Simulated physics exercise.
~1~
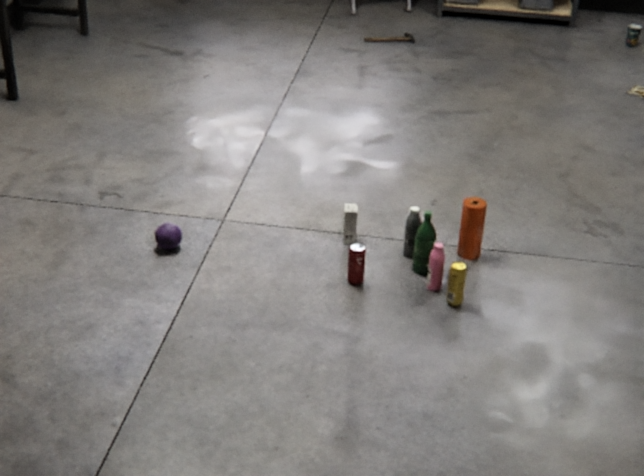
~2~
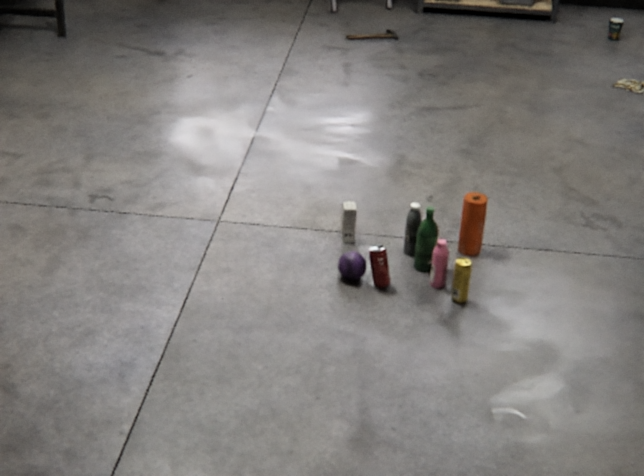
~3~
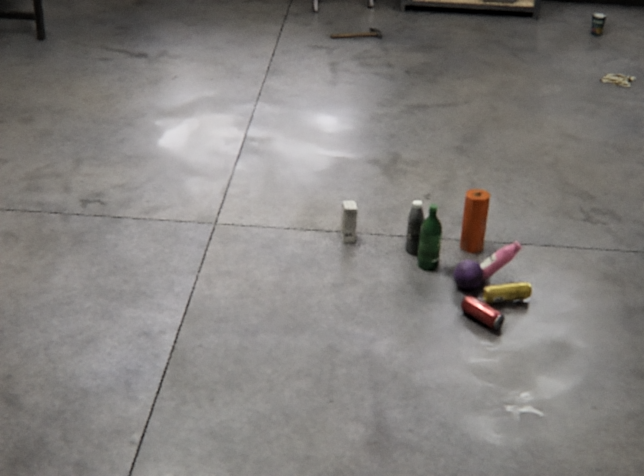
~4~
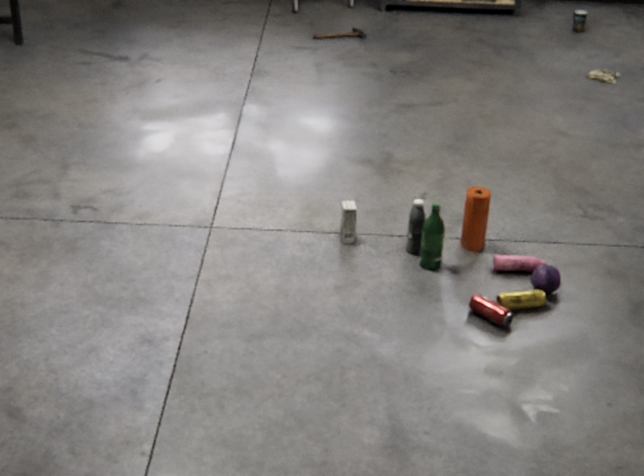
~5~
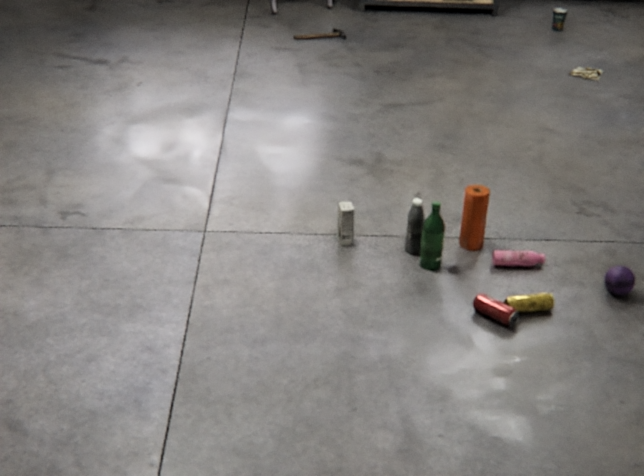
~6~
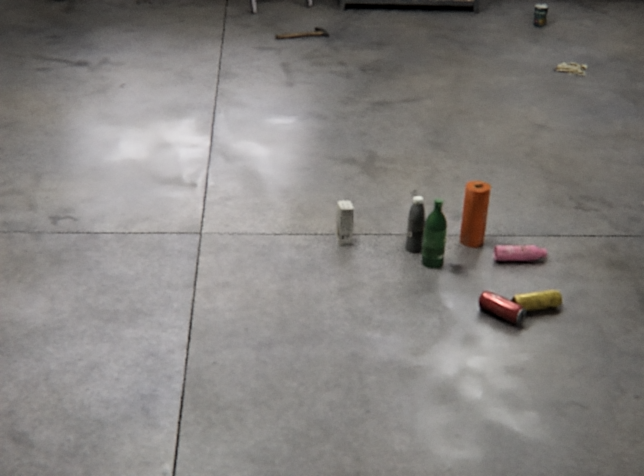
A purple ball rolls from the left across a grey concrete floor toward seven upright household items, seen from above as the view drifts slightly sideways. A white carton stands to the left, grey and green bottles in the middle, an orange roll behind to the right, and a red can, pink bottle and yellow can nearer. The ball tips the red can, then all three nearer items topple as it pushes through. It rolls on to the right and out of view. The three lie on their sides, while the other four remain standing.
